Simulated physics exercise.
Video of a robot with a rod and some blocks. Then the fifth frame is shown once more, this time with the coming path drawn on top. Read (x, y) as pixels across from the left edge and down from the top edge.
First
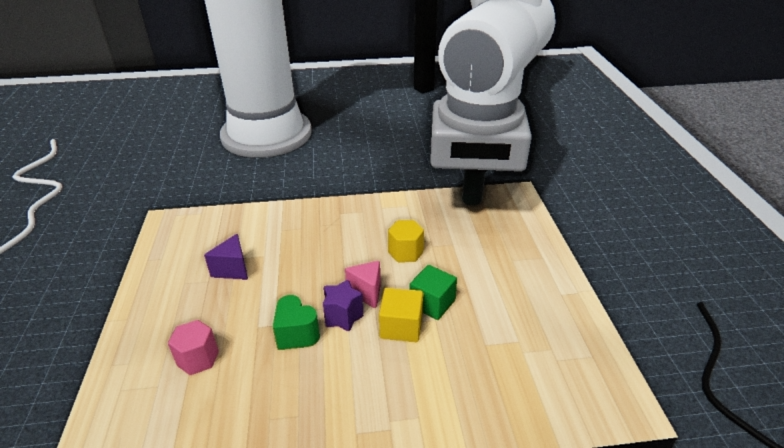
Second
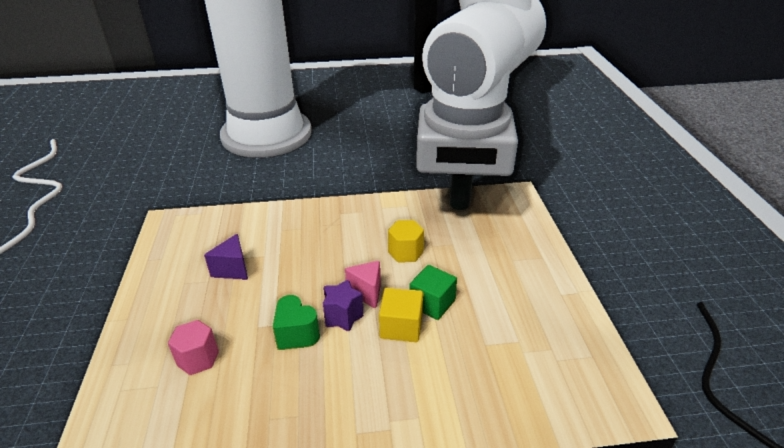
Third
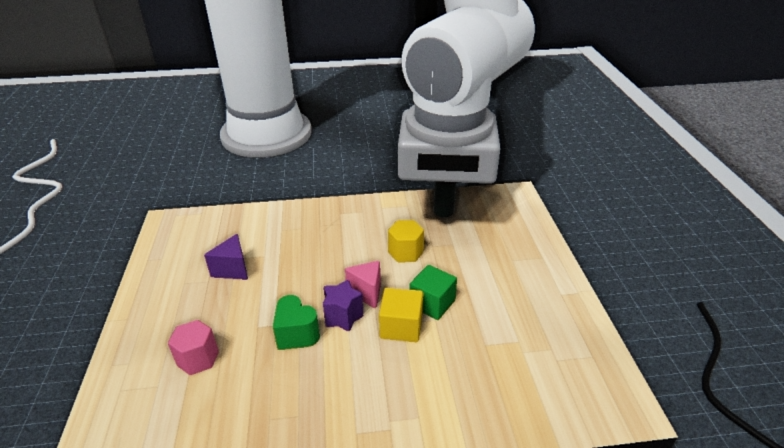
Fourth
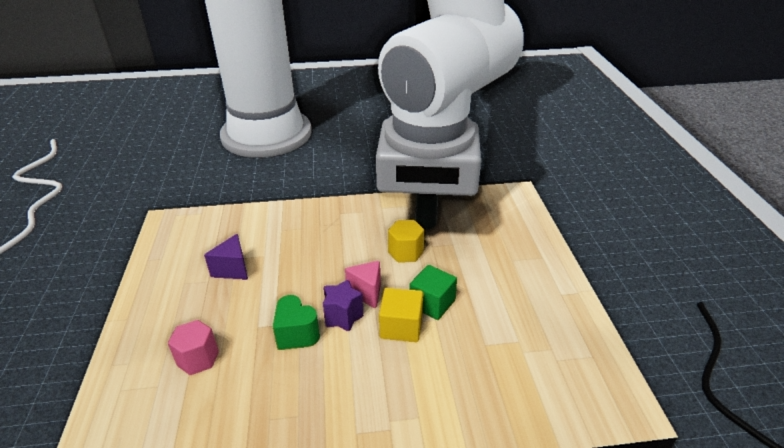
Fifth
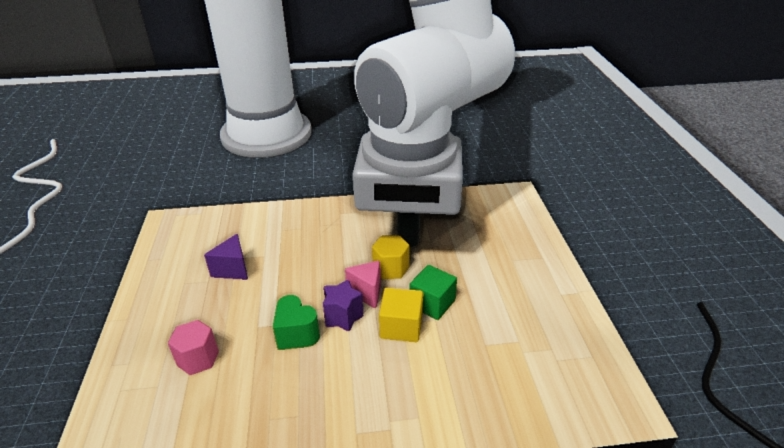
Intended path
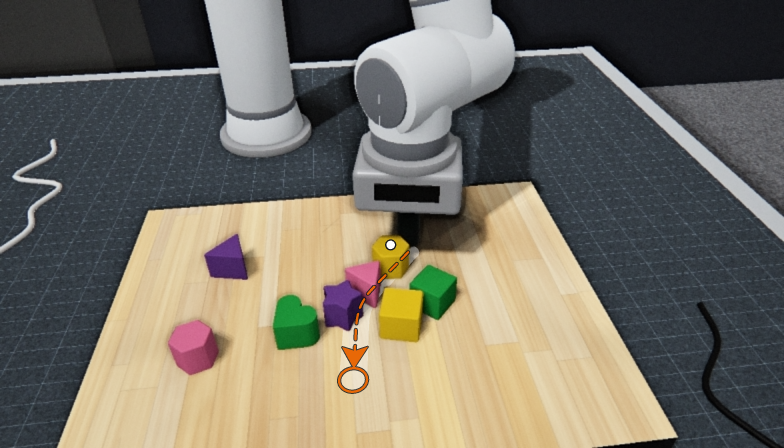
A white robot arm holding a dark rod moves left and toward the viewer over a wooden board scattered with colourful blocks. The rod reaches the yellow hexagonal block and pushes it a short way forward and left, close to the pink triangular block, while the other blocks stay still.
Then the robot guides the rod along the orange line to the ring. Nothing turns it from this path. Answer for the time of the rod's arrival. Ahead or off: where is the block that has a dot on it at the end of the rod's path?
It is still ahead of the rod.
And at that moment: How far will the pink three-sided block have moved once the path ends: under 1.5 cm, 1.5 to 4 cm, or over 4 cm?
Displaced more than 4 cm.
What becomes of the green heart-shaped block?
That block will leave its spot.
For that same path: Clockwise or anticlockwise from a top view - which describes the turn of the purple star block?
Clockwise from above.
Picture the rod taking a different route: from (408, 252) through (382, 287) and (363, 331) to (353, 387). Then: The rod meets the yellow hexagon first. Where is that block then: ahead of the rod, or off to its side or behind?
Pushed along.
The line goes from (408, 252) via (377, 284) and (356, 326), ending at (353, 380); the dot is on the yellow hexagon.
The first path, step by step. One third of the way, rod (376, 274); purple star block (328, 302), turned 35° clockwise; pink three-sided block (358, 305), turned 50° clockwise; yellow hexagon (372, 282), turned 60° anticlockwise; yellow square block (404, 306).
Two thirds of the way, rod (355, 315); green heart-shaped block (284, 315), turned 20° clockwise; purple star block (321, 314), turned 60° clockwise; pink three-sided block (350, 352), turned 50° clockwise; yellow hexagon (365, 326), turned 90° anticlockwise; yellow square block (406, 308).
At the end, rod (352, 369); green heart-shaped block (281, 315), turned 25° clockwise; purple star block (320, 329), turned 110° clockwise; pink three-sided block (343, 411), turned 50° clockwise; yellow hexagon (368, 382), turned 95° anticlockwise; yellow square block (406, 308).
